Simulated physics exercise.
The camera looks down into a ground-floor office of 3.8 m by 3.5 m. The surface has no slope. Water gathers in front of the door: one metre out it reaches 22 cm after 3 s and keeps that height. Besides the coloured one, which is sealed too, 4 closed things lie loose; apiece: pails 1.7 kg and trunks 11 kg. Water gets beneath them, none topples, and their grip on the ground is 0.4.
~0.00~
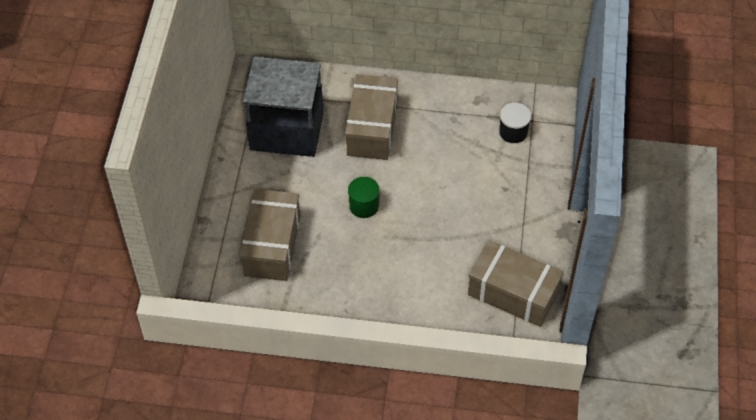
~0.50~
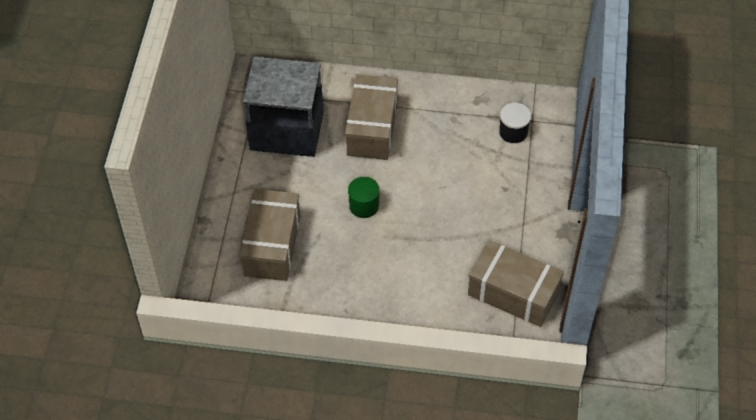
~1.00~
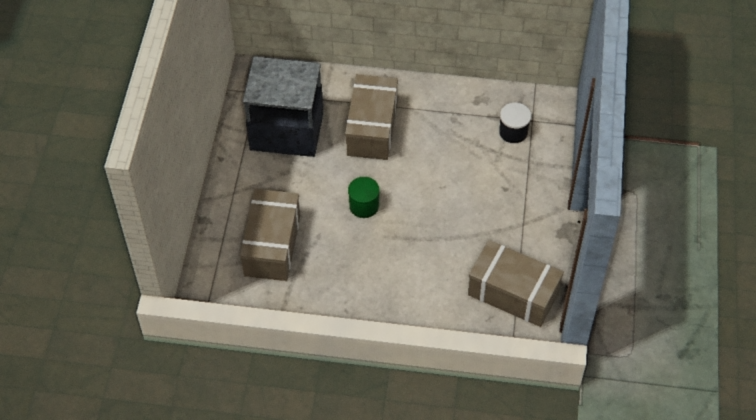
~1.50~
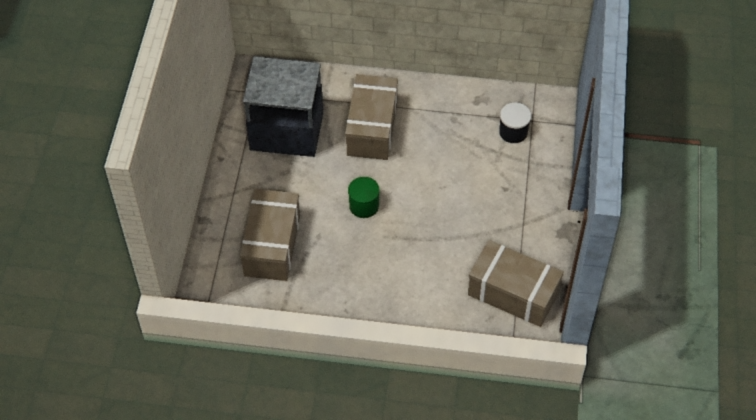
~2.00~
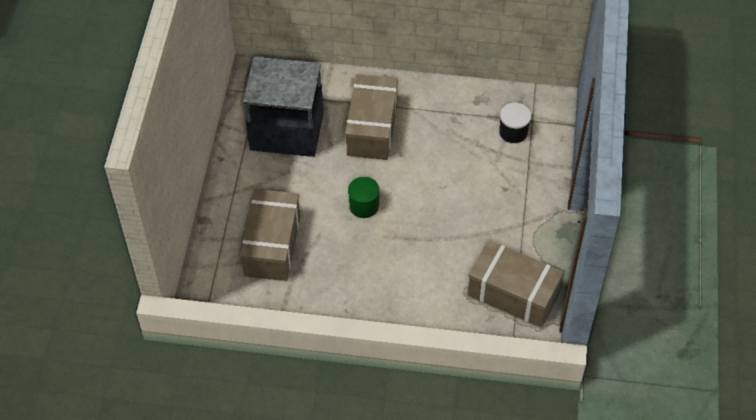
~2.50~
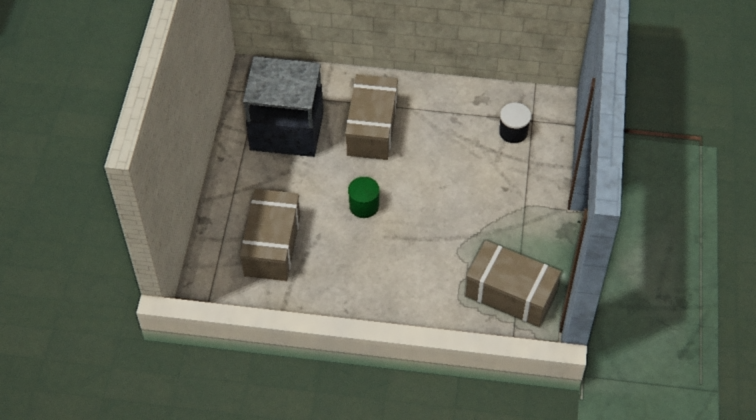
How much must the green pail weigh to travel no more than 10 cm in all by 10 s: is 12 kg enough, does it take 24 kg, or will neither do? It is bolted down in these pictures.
Verdict: Only the larger load is enough.
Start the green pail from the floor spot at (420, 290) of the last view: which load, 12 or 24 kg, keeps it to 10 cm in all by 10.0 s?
Only the larger holds.
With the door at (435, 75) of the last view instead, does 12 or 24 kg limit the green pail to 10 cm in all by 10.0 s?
Then only the larger load is enough.
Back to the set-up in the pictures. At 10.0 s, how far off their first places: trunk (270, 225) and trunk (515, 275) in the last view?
In turn: 80 cm, 200 cm.
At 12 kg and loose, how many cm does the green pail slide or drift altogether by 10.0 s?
Some 30 cm in all.
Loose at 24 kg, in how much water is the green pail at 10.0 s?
Roughly 15 cm.
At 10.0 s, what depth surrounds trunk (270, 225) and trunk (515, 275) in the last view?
About 16 and 13 cm.
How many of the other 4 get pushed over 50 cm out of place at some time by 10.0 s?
I count 4.
After 3.5 s the green pail would be 0 cm from its start with 12 kg and 0 cm from its start with 24 kg; 3 cm of water round it then.
After 4.5 s the green pail would be 4 cm from its start with 12 kg and 0 cm from its start with 24 kg; 7 cm of water round it then.
After 7.0 s the green pail would be 10 cm from its start with 12 kg and 0 cm from its start with 24 kg; 6 cm of water round it then.
After 10.0 s the green pail would be 31 cm from its start with 12 kg and 0 cm from its start with 24 kg; 15 cm of water round it then.
